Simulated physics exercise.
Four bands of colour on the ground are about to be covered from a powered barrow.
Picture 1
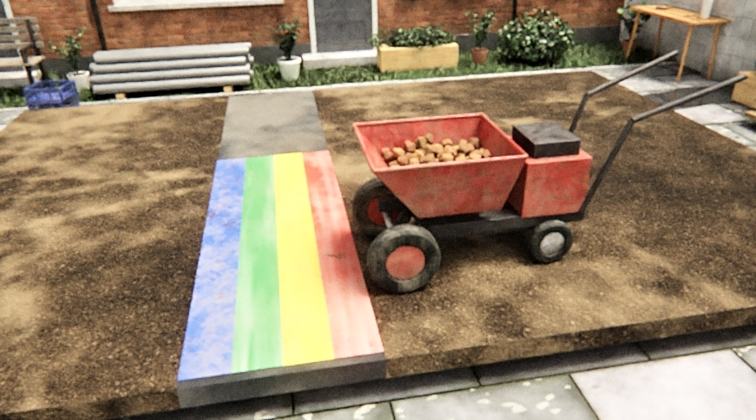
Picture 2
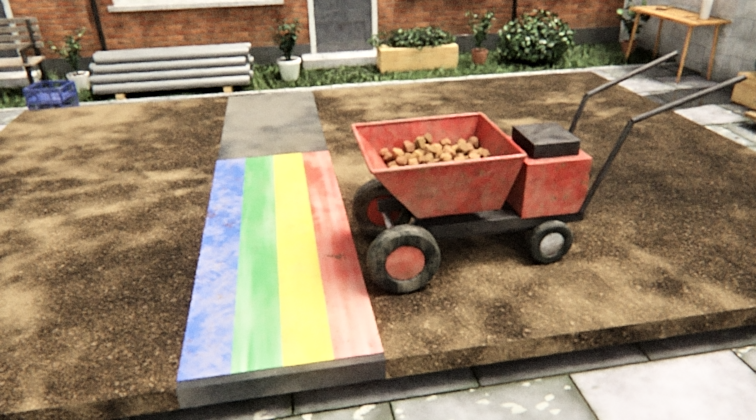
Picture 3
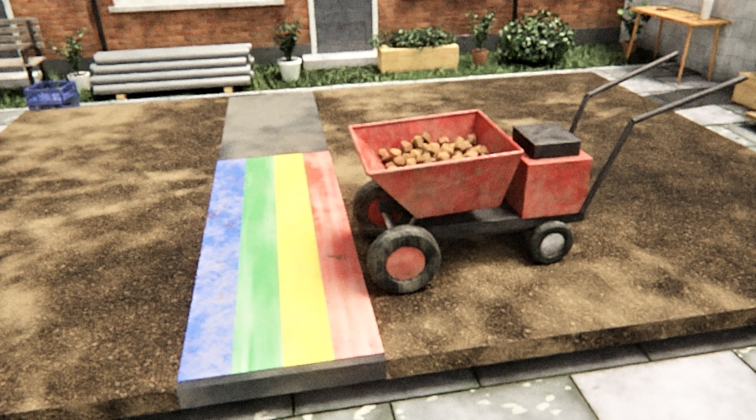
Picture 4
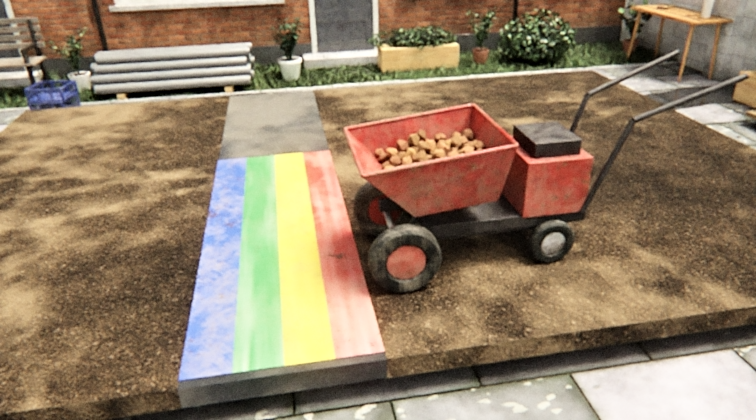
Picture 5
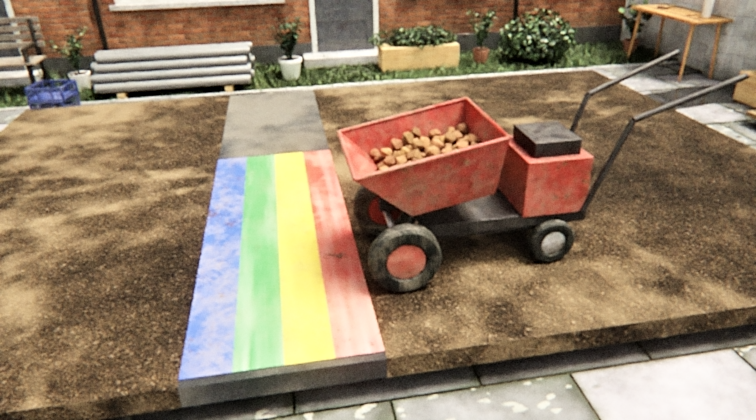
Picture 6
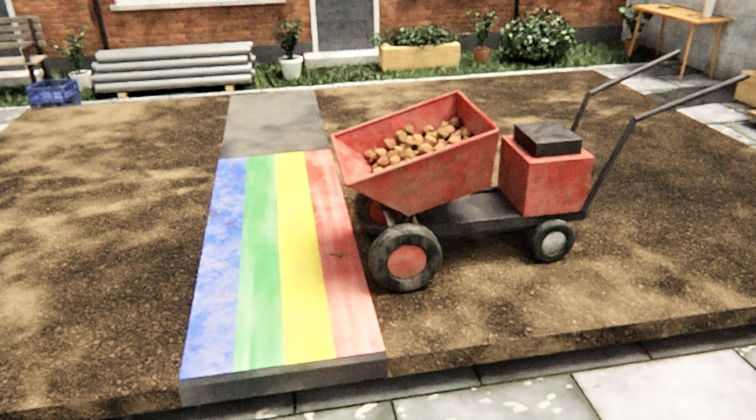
The video shows a red powered barrow loaded with brown clods standing on soil, right of a slab striped blue, green, yellow and red; its skip starts level, then gradually tilts toward the left while the wheels stay still.
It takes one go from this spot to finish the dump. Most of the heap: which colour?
Colour: Green.
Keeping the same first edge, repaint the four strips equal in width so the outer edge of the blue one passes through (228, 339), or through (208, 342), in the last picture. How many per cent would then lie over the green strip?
The first gives around 30 per cent, the second around 30 per cent.
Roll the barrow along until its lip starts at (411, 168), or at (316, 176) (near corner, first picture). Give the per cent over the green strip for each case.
The first gives close to 30 per cent and the second 20 per cent.
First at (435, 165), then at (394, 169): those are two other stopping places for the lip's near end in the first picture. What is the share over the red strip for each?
About 30 and 0 per cent.
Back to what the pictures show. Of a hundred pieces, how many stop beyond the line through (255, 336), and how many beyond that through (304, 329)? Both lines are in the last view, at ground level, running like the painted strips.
Result, first then second: 60 %, 100 %.
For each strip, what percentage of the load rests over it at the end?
Estimated shares: Red strip 0 %, yellow strip 20 %, green strip 40 %, blue strip 25 %.
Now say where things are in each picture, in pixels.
Lip of the skip near (374, 171), level; top of the load near (429, 161), clay clods; red strip near (352, 320); yellow strip near (305, 326); green strip near (258, 332); blue strip near (209, 338), in the first picture.
Lip of the skip near (372, 172), level; top of the load near (444, 159), in the second picture.
Lip of the skip near (368, 174), tipped barely; top of the load near (445, 160), in the third picture.
Lip of the skip near (363, 176), tipped a little; top of the load near (455, 153), in the fourth picture.
Lip of the skip near (355, 180), tipped a little; top of the load near (449, 149), in the fifth picture.
Lip of the skip near (347, 185), tipped clearly; top of the load near (442, 145); red strip near (353, 319); yellow strip near (307, 325); green strip near (259, 331); blue strip near (211, 337), in the sixth picture.
Shortly afterwards, skip tipped steeply; the whole lot in the skip.
Next, skip tipped right over; the bulk in the skip; a little over the yellow strip; a little over the green strip.
Some moments later, skip tipped right over; near a quarter in the skip; a little over the yellow strip; near a third over the green strip; near a quarter over the blue strip; a little off the paint.
In the end, skip tipped right over; none at all over the red strip; near a quarter over the yellow strip; near a third over the green strip; near a quarter over the blue strip; near a quarter off the paint.
